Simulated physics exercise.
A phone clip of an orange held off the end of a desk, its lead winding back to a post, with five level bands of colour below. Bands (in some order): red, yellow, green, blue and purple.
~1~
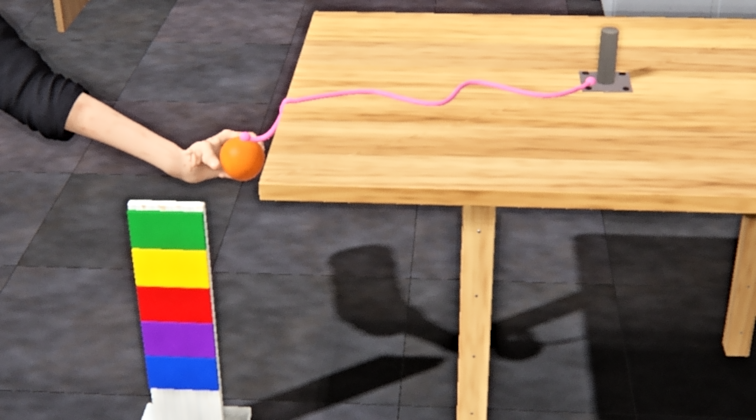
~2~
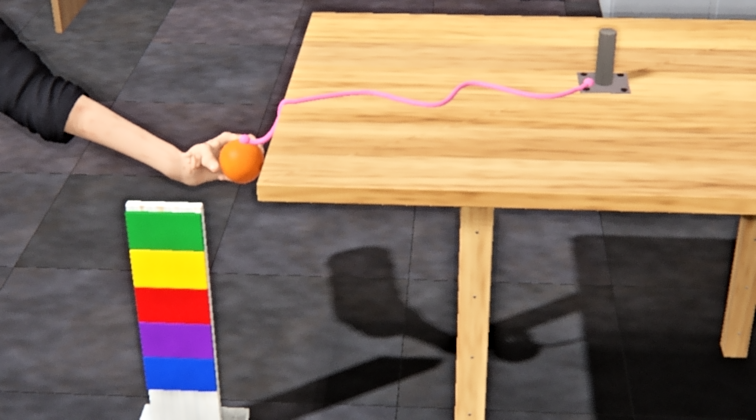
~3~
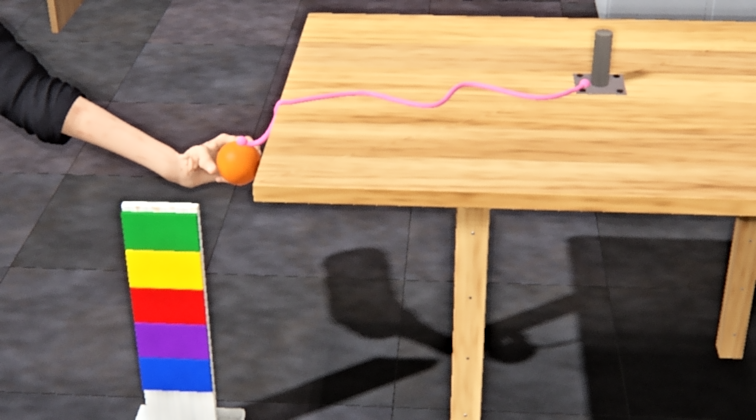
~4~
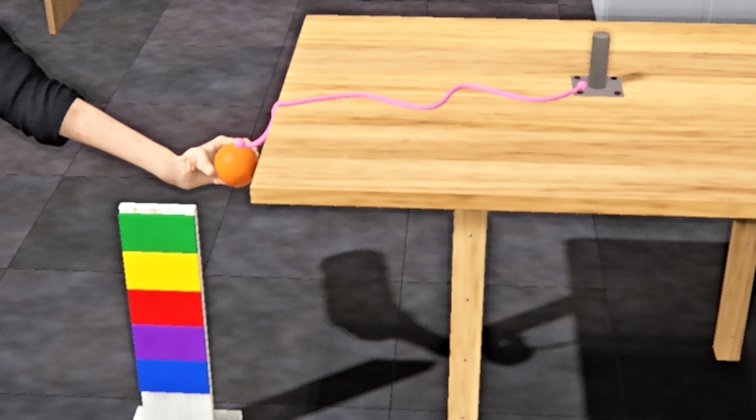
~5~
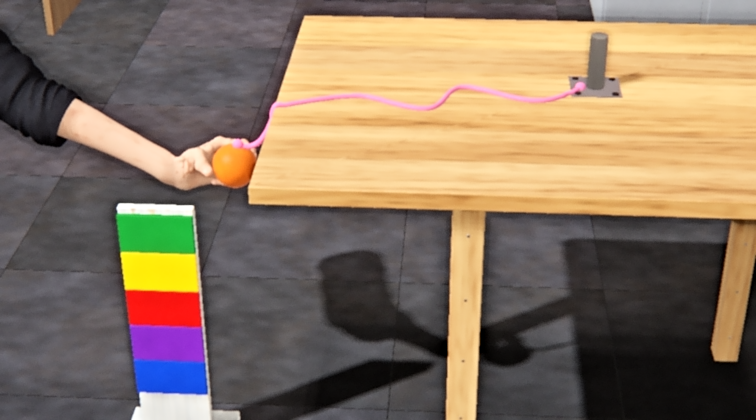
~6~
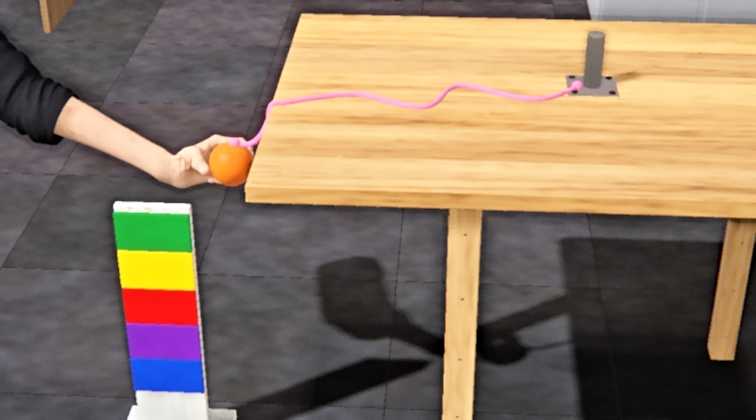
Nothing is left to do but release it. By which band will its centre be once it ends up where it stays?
By the green band.
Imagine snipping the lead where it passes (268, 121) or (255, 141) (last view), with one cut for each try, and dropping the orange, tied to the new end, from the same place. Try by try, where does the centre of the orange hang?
First try: Near (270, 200). Second try: Near (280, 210).
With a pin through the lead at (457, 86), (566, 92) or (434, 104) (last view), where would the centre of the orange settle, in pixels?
Going through the three tries, you get (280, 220), (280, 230) and (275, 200).
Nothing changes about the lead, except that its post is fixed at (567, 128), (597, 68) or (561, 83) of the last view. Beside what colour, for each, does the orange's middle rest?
Yellow; green; yellow.
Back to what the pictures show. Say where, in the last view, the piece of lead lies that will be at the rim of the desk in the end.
You'll find it close to (330, 96).
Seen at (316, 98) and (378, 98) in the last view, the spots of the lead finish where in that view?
Final spots: (273, 115), then (322, 95).
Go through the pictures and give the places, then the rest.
The first frame shows orange (242, 158); green (167, 232); yellow (171, 269); red (175, 306); purple (178, 341); blue (182, 375).
The second frame shows orange (242, 161); lead through (565, 94) (493, 87) (445, 102) (376, 94) (301, 101).
The third frame shows orange (239, 163).
The fourth frame shows orange (237, 165); lead through (559, 97) (487, 90) (439, 105) (370, 96) (294, 103).
The fifth frame shows orange (235, 165).
The sixth frame shows orange (232, 164); lead through (553, 97) (482, 89) (434, 104) (365, 95) (289, 102).
Soon after, orange near (241, 238); level with green.
Then, orange near (306, 231); level with green.
Further on, orange near (272, 236); level with green.
At rest, orange near (280, 234); level with green. The green one.
